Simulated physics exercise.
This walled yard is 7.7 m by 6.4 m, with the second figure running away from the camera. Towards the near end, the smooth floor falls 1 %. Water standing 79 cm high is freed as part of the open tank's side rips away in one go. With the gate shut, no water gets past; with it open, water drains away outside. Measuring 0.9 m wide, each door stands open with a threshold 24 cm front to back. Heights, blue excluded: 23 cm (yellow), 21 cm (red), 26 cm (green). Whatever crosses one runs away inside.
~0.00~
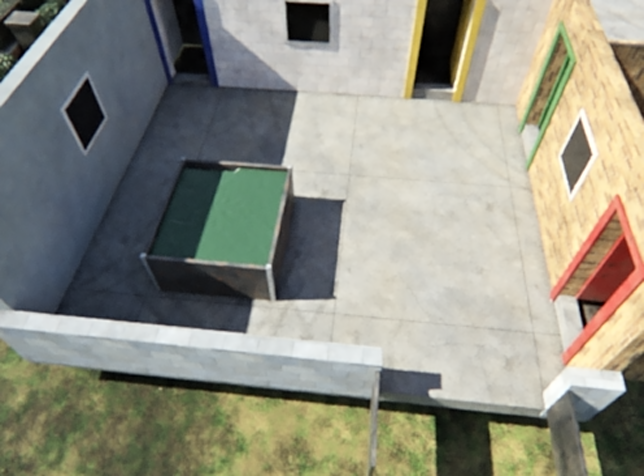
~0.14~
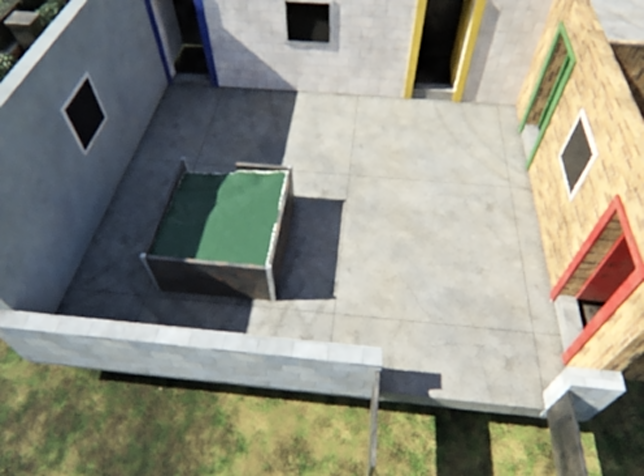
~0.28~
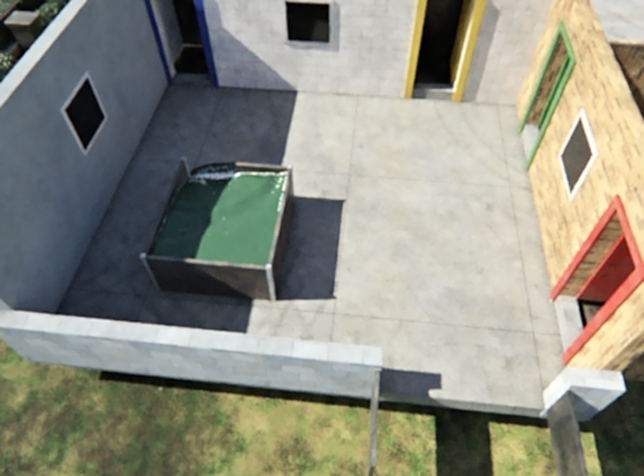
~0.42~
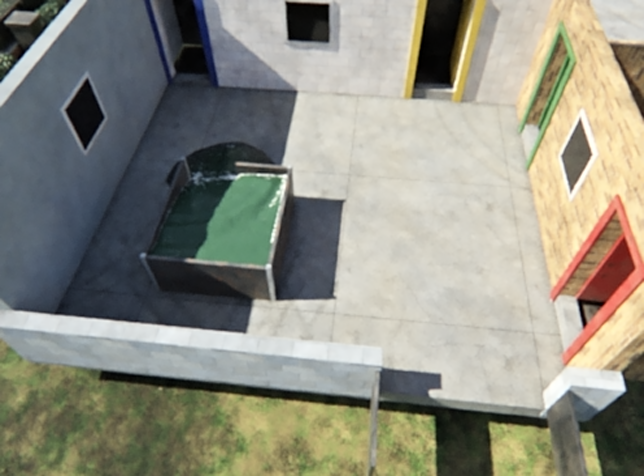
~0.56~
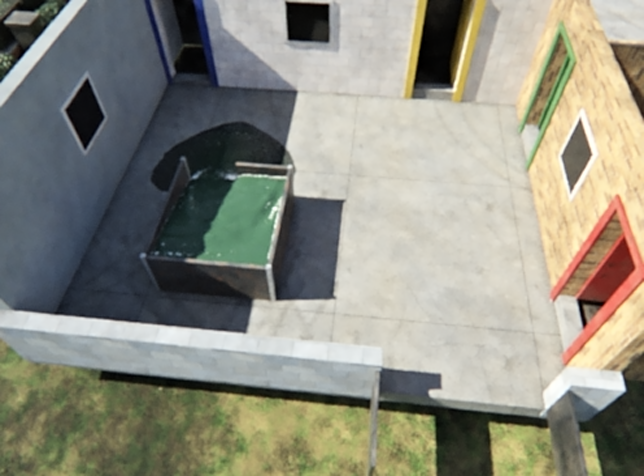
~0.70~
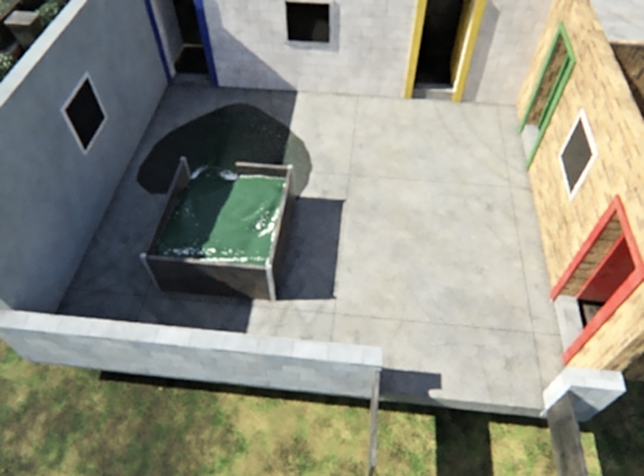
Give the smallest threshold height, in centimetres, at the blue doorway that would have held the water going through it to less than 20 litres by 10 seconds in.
The smallest height is about 31 cm.
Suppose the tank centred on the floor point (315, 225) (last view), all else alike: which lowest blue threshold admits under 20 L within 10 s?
Then it needs to be around 22 cm high.
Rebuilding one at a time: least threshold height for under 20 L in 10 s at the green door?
At green, roughly 8.0 cm.
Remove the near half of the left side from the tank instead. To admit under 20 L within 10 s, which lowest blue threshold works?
You'd want it roughly 13.5 centimetres tall.
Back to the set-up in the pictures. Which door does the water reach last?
Last: Red.
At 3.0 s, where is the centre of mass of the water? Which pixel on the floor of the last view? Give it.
Roughly (244, 171).
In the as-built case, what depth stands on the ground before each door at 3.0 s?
Depths in cm - yellow: 6, red: 0, green: 0, blue: 27.
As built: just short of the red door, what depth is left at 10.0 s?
It comes to about 4.5 centimetres deep.
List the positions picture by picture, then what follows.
In the first picture, still water, 79 cm deep, in the open tank at (223, 212); the blue door at (183, 43) is dry.
In the second picture, water pours out on the far side and has run 0.3 m, to a hidden place; about 9 cm deep outside, 79 cm at the back.
In the third picture, the front is at a hidden place, 0.8 m from the gap on the far side; 0.9 m2 of floor is wet, 79 cm left at the back.
In the fourth picture, water pours out on the far side and has run 1.4 m, to (232, 145); about 8 cm deep outside, 79 cm at the back.
In the fifth picture, the front is at (232, 125), 2.0 m from the gap on the far side; 3.7 m2 of floor is wet, 76 cm left at the back.
In the sixth picture, the gap is on the far side, the front 2.6 m out at (233, 106); the back of the open tank holds 68 cm; the blue door at (183, 43), 3.6 m from the gap, is still 1.2 m from the nearest water.
After 1.4 s water covers 25 % of the floor, deepest (41 cm) near (213, 190); 20 cm at the blue door, 3 litres in over its 11 cm threshold.
After 3.0 s water covers 30 % of the floor, deepest (28 cm) near (192, 86); 27 cm at the blue door, 178 litres in over its 11 cm threshold.
After 10.0 s water covers 90 % of the floor, deepest (12 cm) near (563, 394); 7 cm at the blue door, 267 litres in over its 11 cm threshold.
At the blue door as built, the water arrived by 1.2 s and peaked near 35 cm at 2.0 s.
Run again over the same 10 s with other heights there, 36 litres in over 27 cm, 7 litres over 36.5 cm. The limit of 20 litres is kept from about 31 cm up.
